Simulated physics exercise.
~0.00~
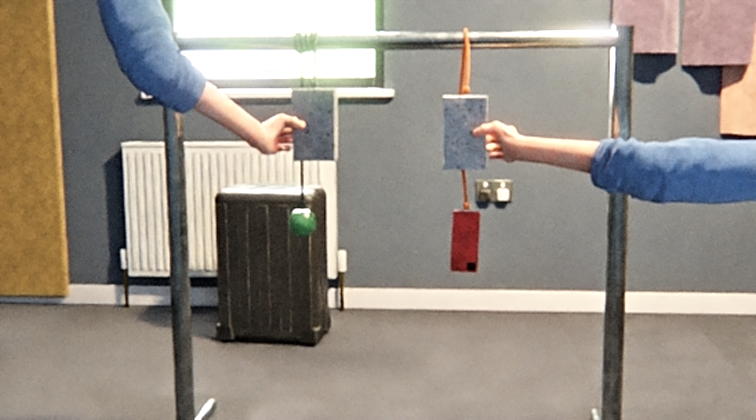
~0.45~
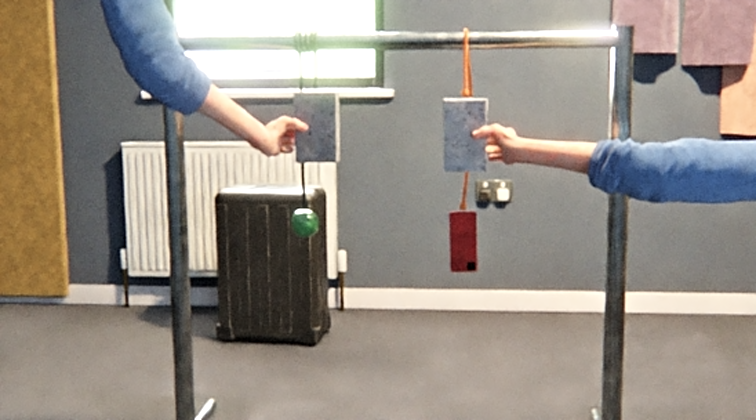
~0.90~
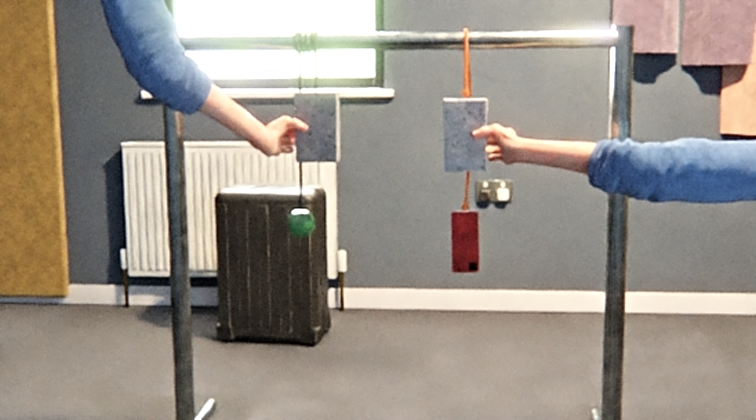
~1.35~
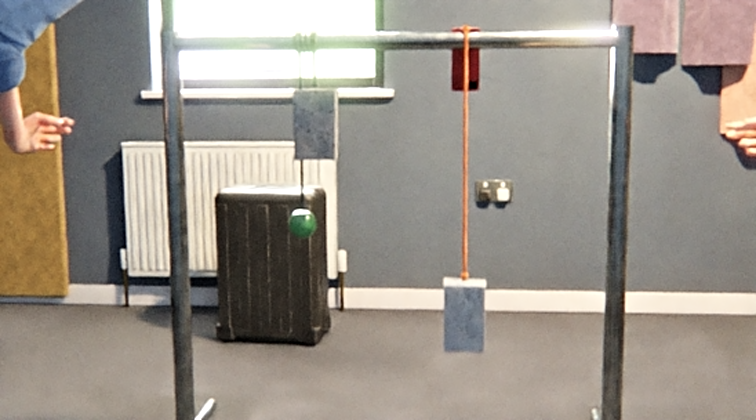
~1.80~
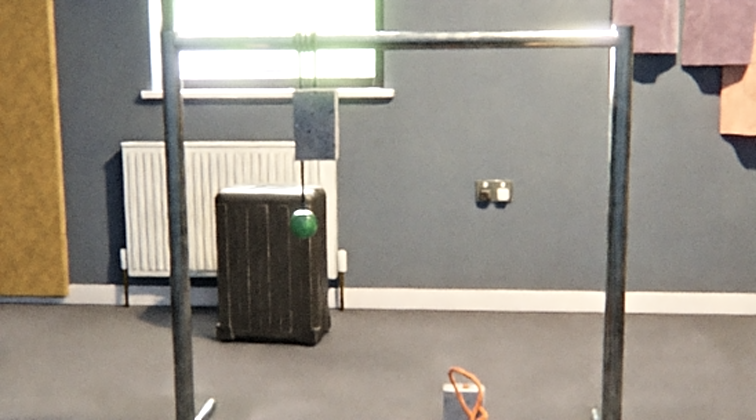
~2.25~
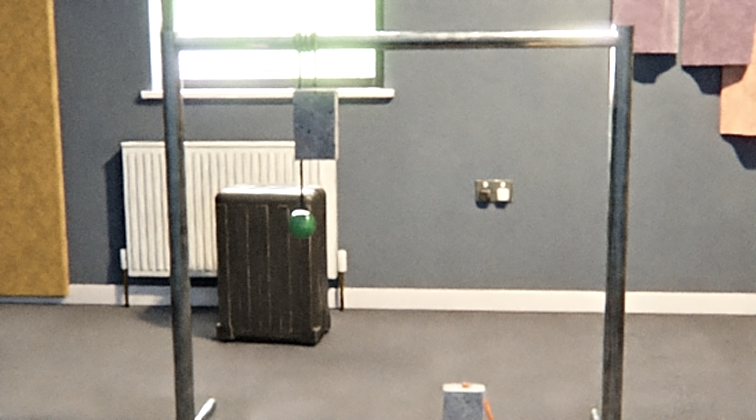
In a grey room with a radiator and suitcase, two hands held pavers hanging from a metal rail, then let go; the left one stayed hanging above a green apple, while the right one dropped to the floor, pulling its orange cord and red phone over.
